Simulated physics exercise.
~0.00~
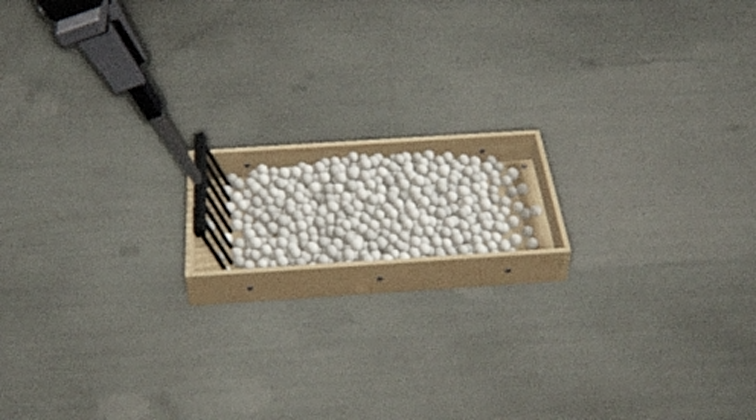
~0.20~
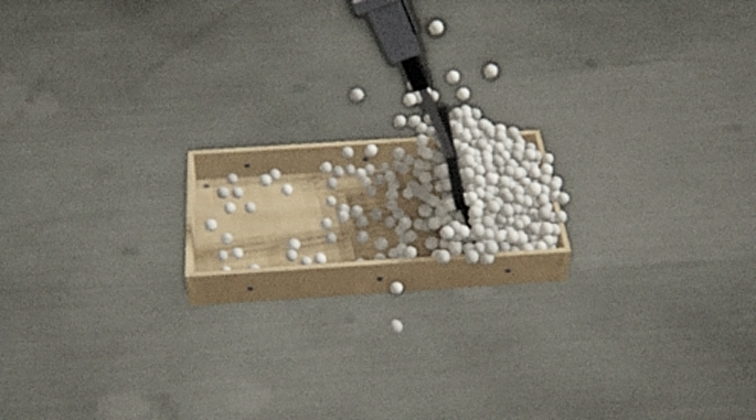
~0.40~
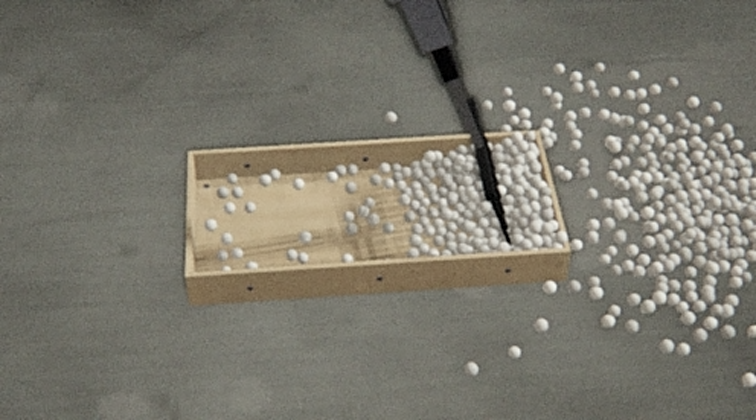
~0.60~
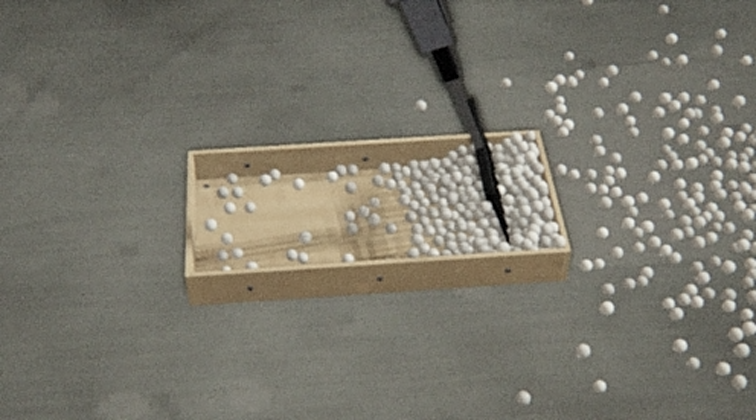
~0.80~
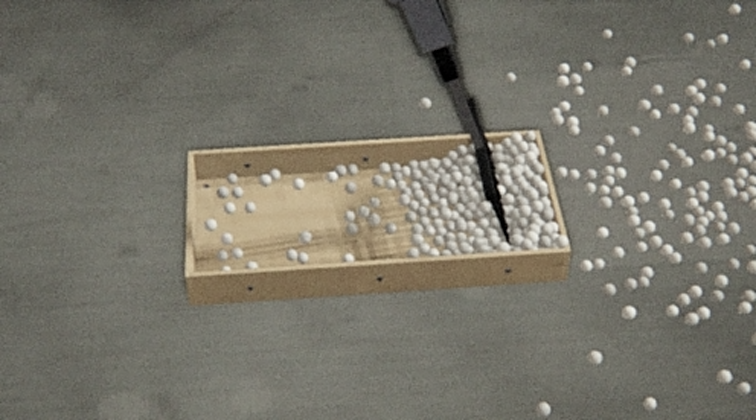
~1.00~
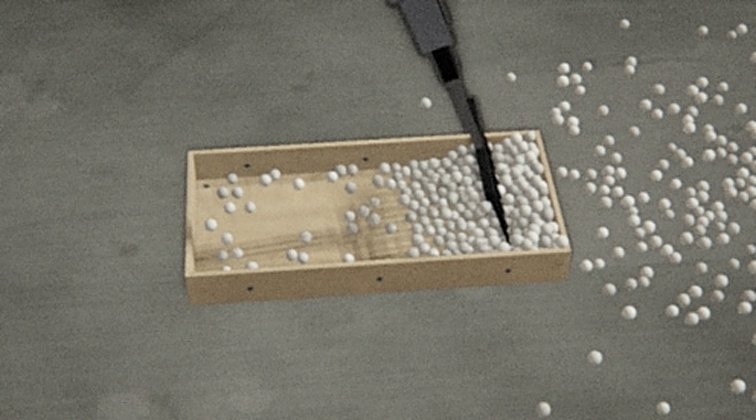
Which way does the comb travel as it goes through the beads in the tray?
The comb travels to the right, from the left end of the tray toward the right end.
